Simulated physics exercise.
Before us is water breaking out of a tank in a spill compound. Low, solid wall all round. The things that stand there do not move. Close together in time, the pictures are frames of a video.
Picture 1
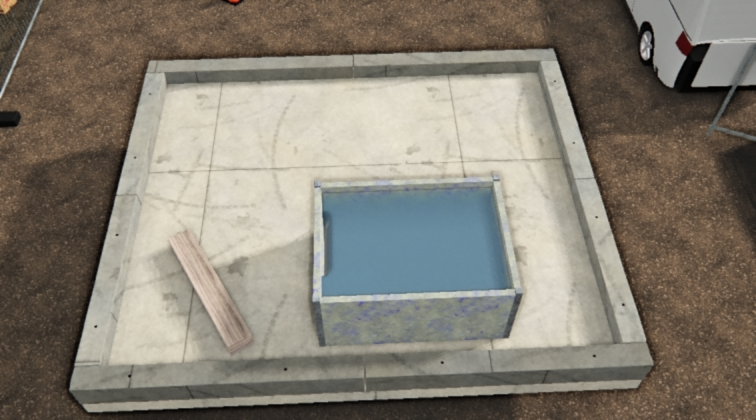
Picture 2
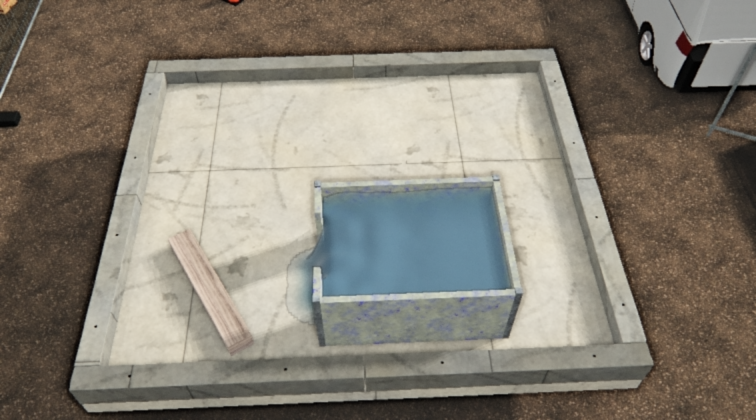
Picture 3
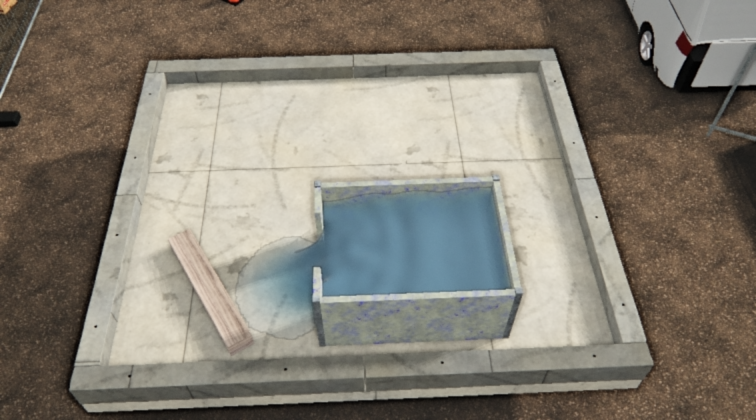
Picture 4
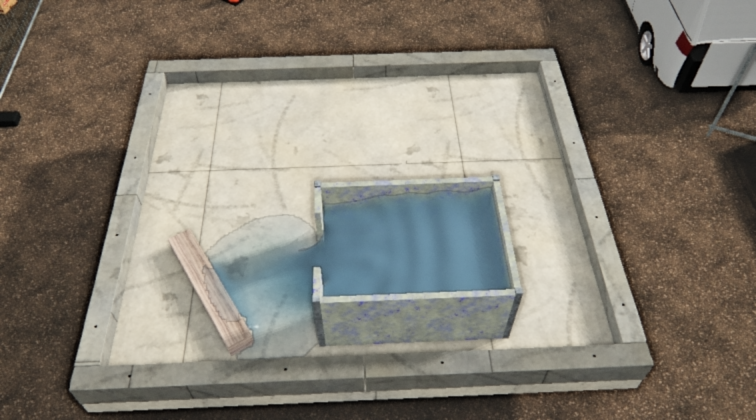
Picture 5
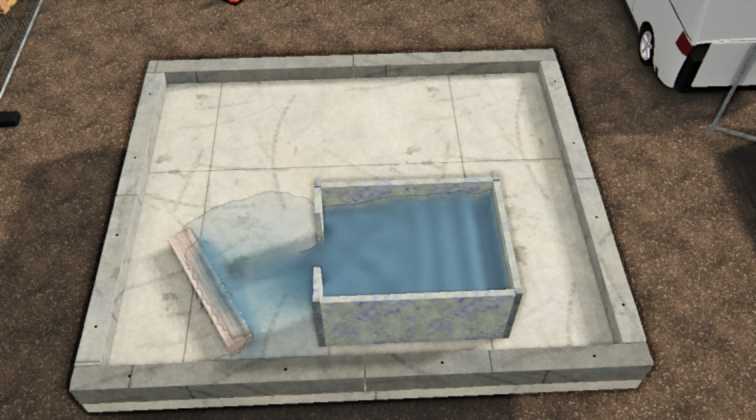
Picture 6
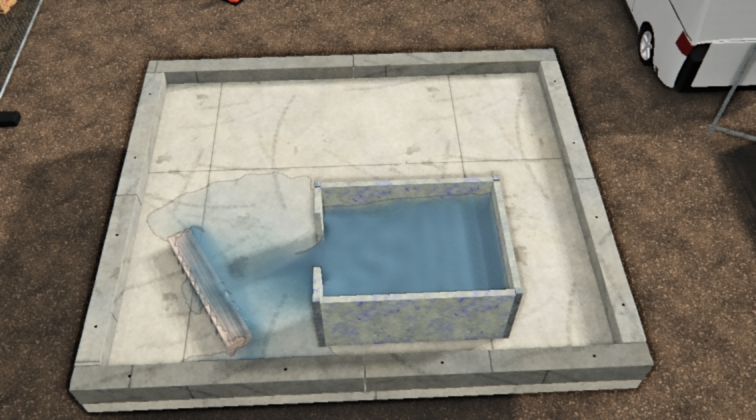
In a walled concrete compound, water burst from a gap in the left side of a tank, spread across the floor, struck a slanted wooden plank and crept around its upper end.
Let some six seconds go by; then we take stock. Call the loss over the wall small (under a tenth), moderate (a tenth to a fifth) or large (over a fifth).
Small.
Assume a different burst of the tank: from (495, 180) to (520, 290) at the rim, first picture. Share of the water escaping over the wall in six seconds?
My estimate is near 34 percent.
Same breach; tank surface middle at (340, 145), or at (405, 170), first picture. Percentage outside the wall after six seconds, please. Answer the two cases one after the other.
12 and 8 per cent.
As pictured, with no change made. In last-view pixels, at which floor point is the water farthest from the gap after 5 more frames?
Front's tip: Near (164, 110).
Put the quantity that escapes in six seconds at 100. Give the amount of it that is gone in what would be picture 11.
It would be around 0 %.
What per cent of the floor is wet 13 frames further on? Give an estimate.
Near 40 in a hundred.
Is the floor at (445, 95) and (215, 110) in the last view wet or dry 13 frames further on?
In the order you gave them, they come out unflooded and waterlogged.
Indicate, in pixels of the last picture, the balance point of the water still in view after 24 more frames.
Close to (305, 231).
A moment on, water covers 25 % of the floor; the low wall has let 0 % over.
Next, water covers 30 % of the floor; the low wall has let 0 % over.
Then, water covers 35 % of the floor; the low wall has let 3 % over.
Later, water covers 60 % of the floor; the low wall has let 6 % over.
In the end, water covers 75 % of the floor; the low wall has let 6 % over.
